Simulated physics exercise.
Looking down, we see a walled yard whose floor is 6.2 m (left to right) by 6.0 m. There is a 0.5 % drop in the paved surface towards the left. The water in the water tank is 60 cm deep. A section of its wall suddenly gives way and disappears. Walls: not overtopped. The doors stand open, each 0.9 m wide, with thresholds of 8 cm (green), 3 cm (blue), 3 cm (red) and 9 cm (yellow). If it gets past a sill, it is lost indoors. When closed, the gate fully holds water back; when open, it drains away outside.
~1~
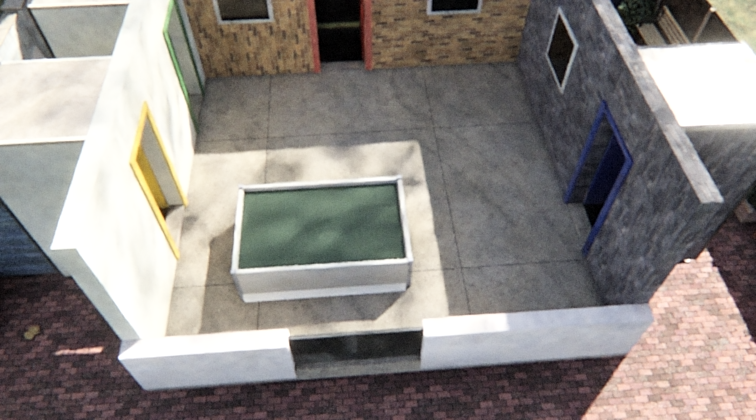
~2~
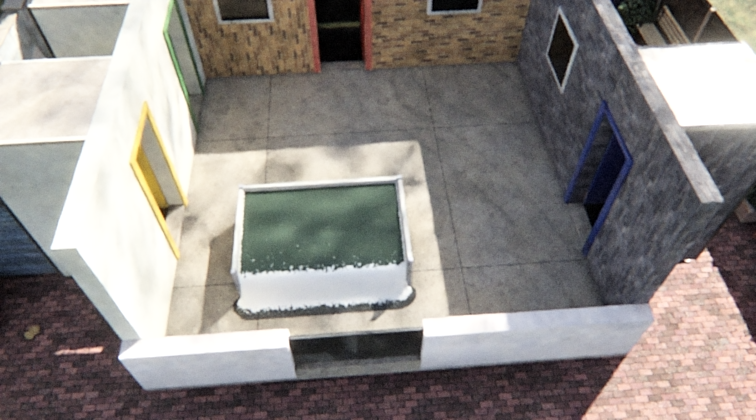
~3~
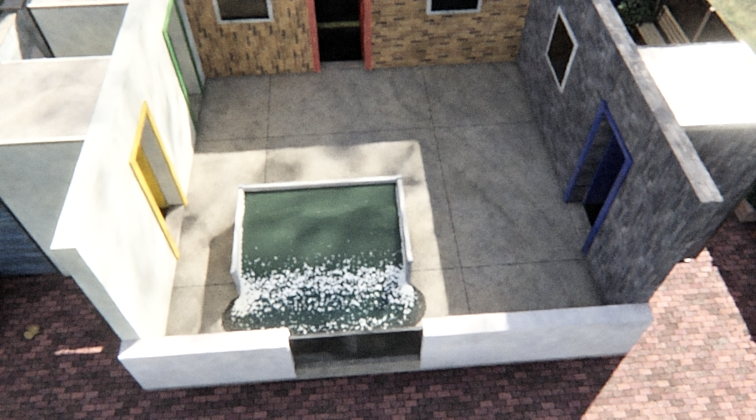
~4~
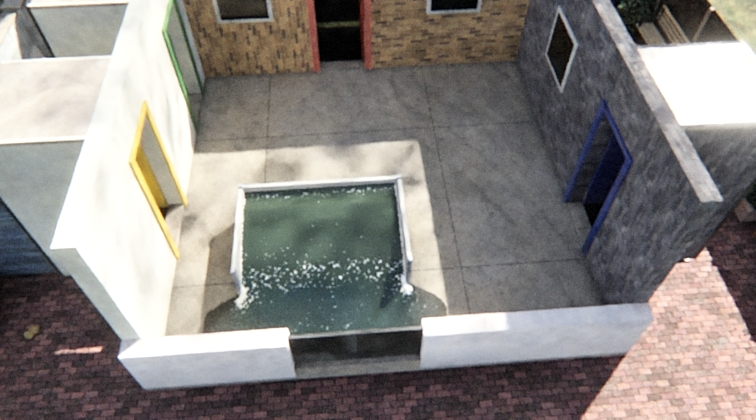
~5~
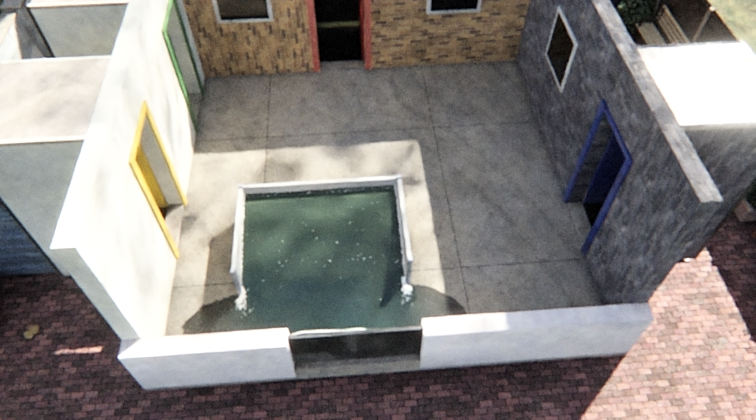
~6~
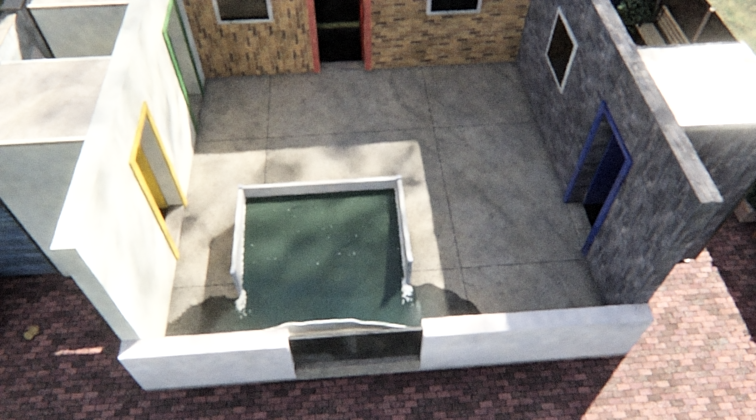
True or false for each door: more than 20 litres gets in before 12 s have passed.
Green door false, blue door true, red door true, yellow door false.
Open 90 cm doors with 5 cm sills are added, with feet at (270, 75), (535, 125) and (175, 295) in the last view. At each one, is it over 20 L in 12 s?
More, less, more.
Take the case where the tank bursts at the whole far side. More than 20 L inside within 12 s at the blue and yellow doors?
Outcome at blue: Not exceeded; outcome at yellow: Not exceeded.
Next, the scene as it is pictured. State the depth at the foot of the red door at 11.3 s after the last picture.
I'd put it at around 7.5 cm deep.
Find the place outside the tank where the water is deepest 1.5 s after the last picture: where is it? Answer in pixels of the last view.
Near (175, 362).
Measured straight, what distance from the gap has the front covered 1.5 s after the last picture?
That's near 4.0 m in a straight line.
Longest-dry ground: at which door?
It would be the red one.
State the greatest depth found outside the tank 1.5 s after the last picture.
Around 39 centimetres.
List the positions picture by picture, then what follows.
The first frame shows the water tank at (322, 225) is whole and still, 60 cm deep.
In the second frame, water pours out at (325, 281) and has run 1.3 m, to (238, 303); typically 7 cm deep outside, 60 cm at the water tank's back.
In the third frame, water pours out at (325, 283) and has run 1.4 m, to (231, 325); typically 11 cm deep outside, 59 cm at the water tank's back.
In the fourth frame, the front is at a hidden place, 1.7 m from the gap at (325, 283); 2.7 m2 of floor is under water; 53 cm left at the back of the water tank.
In the fifth frame, the front is at a hidden place, 2.1 m from the gap at (325, 283); 3.0 m2 of floor is under water; 51 cm left at the back of the water tank.
In the sixth frame, water pours out at (325, 284) and has run 2.3 m, to a hidden place; typically 18 cm deep outside, 49 cm at the water tank's back.
Then, 0.7 s after the last picture water covers 15 % of the floor and is deepest (48 cm) near (161, 363); green door not reached, blue door not reached, red door not reached, yellow door not reached.
Then, 1.5 s after the last picture water covers 30 % of the floor and is deepest (39 cm) near (175, 362); green door not reached, blue door 6 cm at the sill, 0 L in, red door not reached, yellow door 8 cm at the sill, 0 L in.
Then, 2.8 s after the last picture water covers 55 % of the floor and is deepest (18 cm) near (582, 331); green door 3 cm at the sill, 0 L in, blue door 9 cm at the sill, 43 L in, red door not reached, yellow door 8 cm at the sill, 0 L in.
Then, 6.3 s after the last picture water covers 85 % of the floor and is deepest (12 cm) near (161, 363); green door 7 cm at the sill, 3 L in, blue door 7 cm at the sill, 74 L in, red door 4 cm at the sill, 6 L in, yellow door 5 cm at the sill, 0 L in.
Then, 11.3 s after the last picture water covers 100 % of the floor and is deepest (8 cm) near (184, 215); green door 8 cm at the sill, 5 L in, blue door 4 cm at the sill, 88 L in, red door 8 cm at the sill, 40 L in, yellow door 5 cm at the sill, 0 L in.
